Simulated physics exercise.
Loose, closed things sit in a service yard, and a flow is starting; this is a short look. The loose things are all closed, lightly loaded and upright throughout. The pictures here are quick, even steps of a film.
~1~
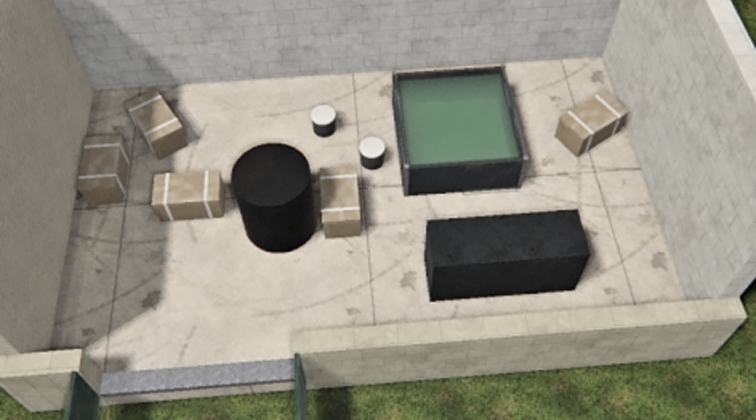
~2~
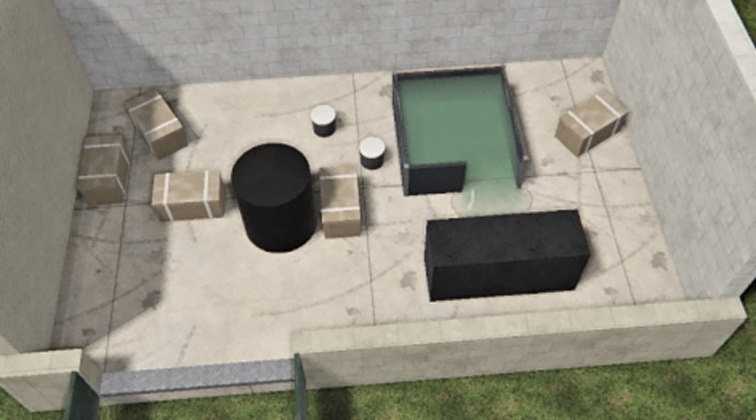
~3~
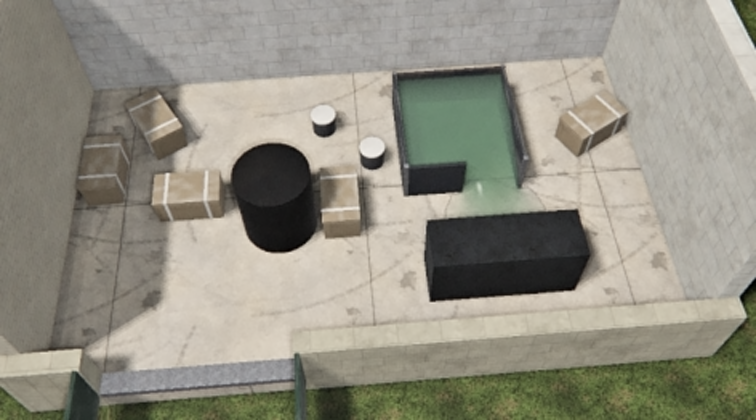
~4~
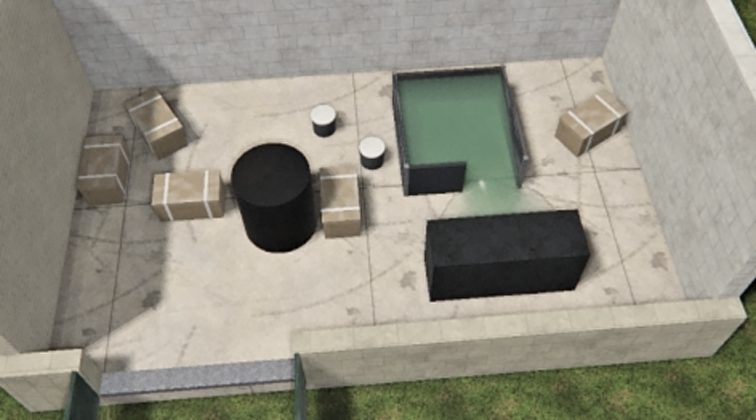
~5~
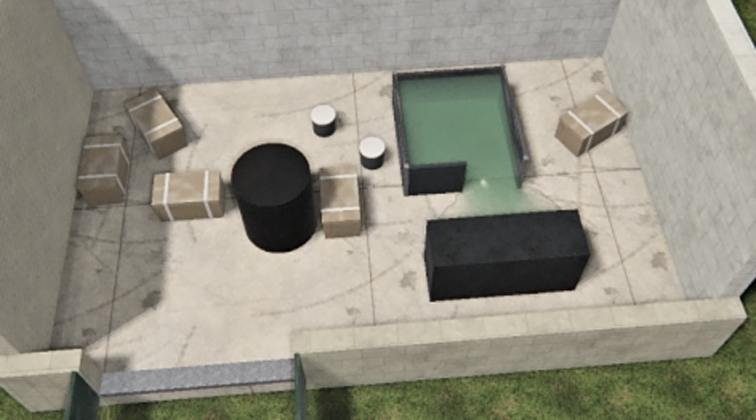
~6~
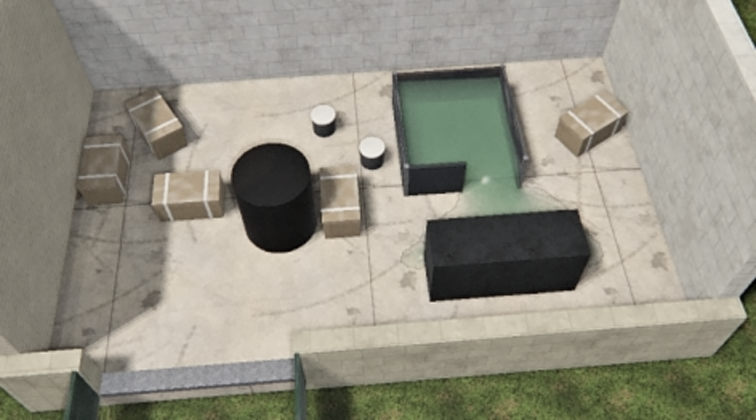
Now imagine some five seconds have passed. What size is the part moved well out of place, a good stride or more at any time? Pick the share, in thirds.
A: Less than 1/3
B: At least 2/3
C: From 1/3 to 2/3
The answer is A.
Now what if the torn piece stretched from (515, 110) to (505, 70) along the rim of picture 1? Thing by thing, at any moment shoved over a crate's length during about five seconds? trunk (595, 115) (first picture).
Went the full distance.
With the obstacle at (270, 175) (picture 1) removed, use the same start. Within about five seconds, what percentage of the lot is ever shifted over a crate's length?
About 10 per cent.
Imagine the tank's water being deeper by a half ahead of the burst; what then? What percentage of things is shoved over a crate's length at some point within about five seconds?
About 30 %.
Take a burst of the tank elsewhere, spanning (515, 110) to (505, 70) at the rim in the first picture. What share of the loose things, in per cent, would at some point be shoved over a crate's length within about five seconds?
It comes to roughly 10 %.
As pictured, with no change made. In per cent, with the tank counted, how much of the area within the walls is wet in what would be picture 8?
Roughly 15 in a hundred.
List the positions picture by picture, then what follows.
A trunk at (594, 114) rests on the ground; a trunk at (153, 115), on the bottom; 0 of 7 have shifted, in the first frame.
A trunk at (594, 114), on the bottom; a trunk at (153, 115) rests on the ground; 0 of 7 have shifted, in the second frame.
A trunk at (594, 114), on the bottom; a trunk at (153, 115) rests on the ground; 0 of 7 have shifted, in the third frame.
A trunk at (594, 114) rests on the ground; a trunk at (153, 115), on the bottom; 0 of 7 have shifted, in the fourth frame.
A trunk at (594, 114) rests on the ground; a trunk at (153, 115) rests on the ground; 0 of 7 have shifted, in the fifth frame.
A trunk at (594, 114), on the bottom; a trunk at (153, 115) rests on the ground; 0 of 7 have shifted, in the sixth frame.
A moment on, 0 of 7 are well off their spots; 0 afloat.
Next, 0 of 7 are well off their spots; 0 afloat.
Later, 0 of 7 are well off their spots; 0 afloat.
In the end, 0 of 7 are well off their spots, and 0 have been at some point; 0 afloat.
